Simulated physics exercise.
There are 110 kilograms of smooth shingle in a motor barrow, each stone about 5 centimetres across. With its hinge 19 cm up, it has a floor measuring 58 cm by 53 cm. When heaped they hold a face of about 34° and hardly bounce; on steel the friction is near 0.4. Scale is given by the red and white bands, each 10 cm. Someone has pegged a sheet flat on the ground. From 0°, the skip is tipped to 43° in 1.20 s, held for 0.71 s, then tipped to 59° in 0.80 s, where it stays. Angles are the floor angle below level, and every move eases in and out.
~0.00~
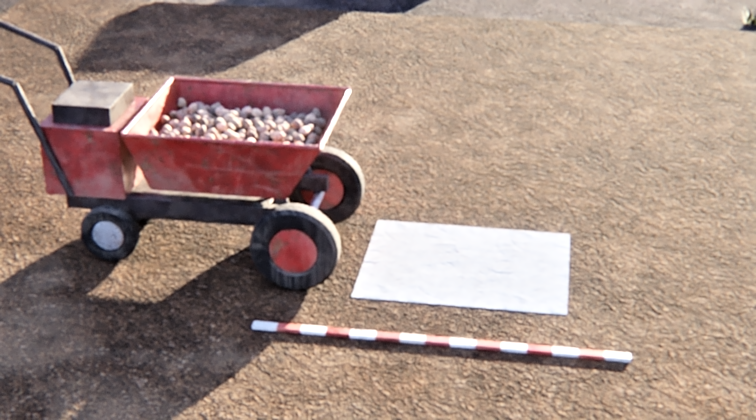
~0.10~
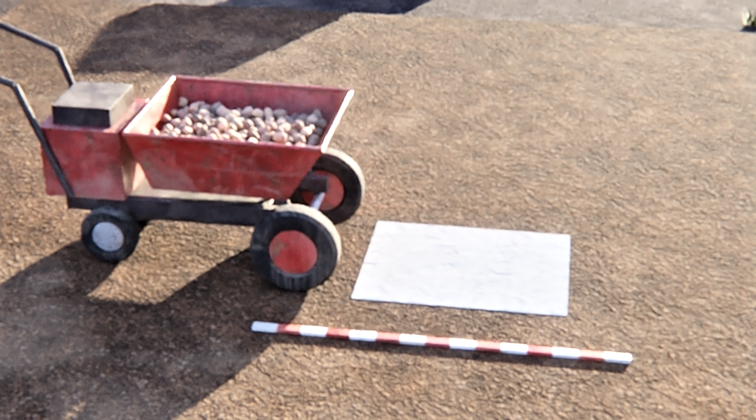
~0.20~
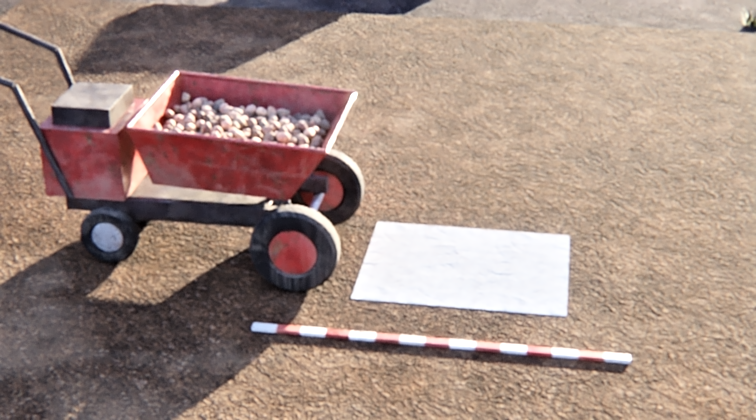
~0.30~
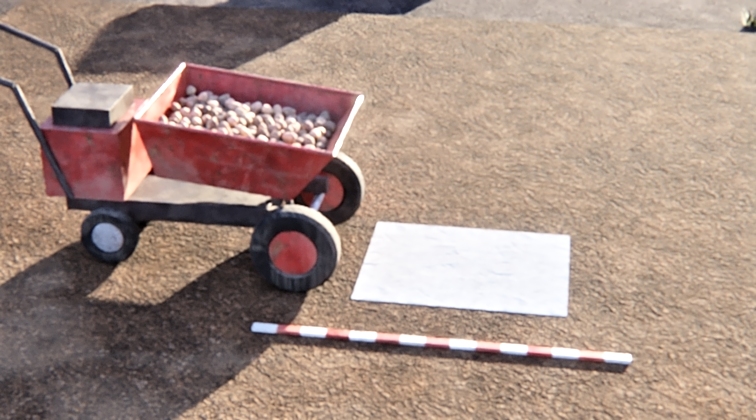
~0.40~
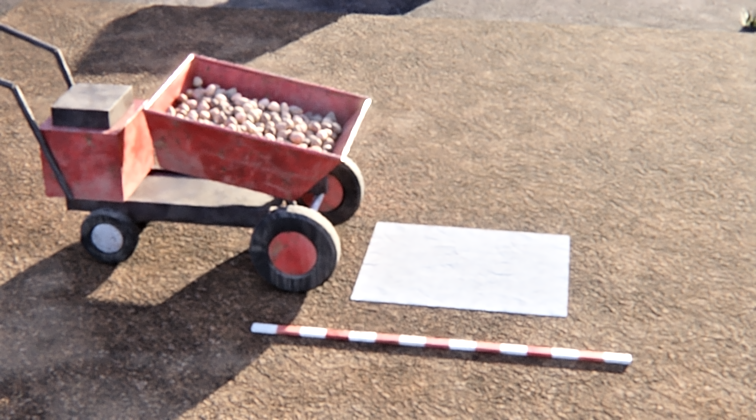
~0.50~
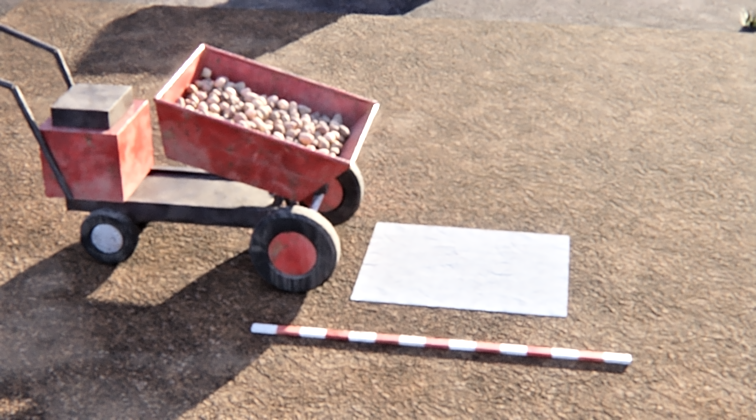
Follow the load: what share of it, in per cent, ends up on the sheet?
I would say roughly 50 per cent.
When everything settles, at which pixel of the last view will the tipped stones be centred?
Their centre sits close to (451, 265).
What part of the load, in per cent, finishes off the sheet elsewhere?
Load fraction: Approx. 10 %.
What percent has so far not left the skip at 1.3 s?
Roughly 100 per cent is still inside.
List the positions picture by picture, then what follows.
The first frame shows lip at (321, 148), floor tilted 0°, highest stones at (239, 118).
The second frame shows lip at (322, 150), floor tilted 1°, highest stones at (237, 119); the stones move at 0.1 m/s on average.
The third frame shows lip at (327, 152), floor tilted 3°, highest stones at (214, 114); the stones move at 0.2 m/s on average.
In the fourth frame, the skip is at 7°, its lip at (334, 155); the top of the load is at (203, 107); the stones move at 0.3 m/s on average.
In the fifth frame, the skip is at 11°, its lip at (342, 160); the top of the load is at (200, 97); the stones move at 0.4 m/s on average.
In the sixth frame, the skip is at 16°, its lip at (351, 165); the top of the load is at (207, 88); the stones move at 0.4 m/s on average.
After 0.9 s the floor is at 36°; 100 % in the skip; the foremost stones are at (366, 165).
After 1.3 s the floor is at 43°; 100 % in the skip; the foremost stones are at (403, 179).
After 3.2 s the floor is at 59°; 71 % in the skip, 26 % on the sheet, 3 % off the sheet elsewhere; the foremost stones are at (508, 278).
After 5.1 s the floor is at 59°; 39 % in the skip, 49 % on the sheet, 11 % off the sheet elsewhere; the foremost stones are at (585, 245).
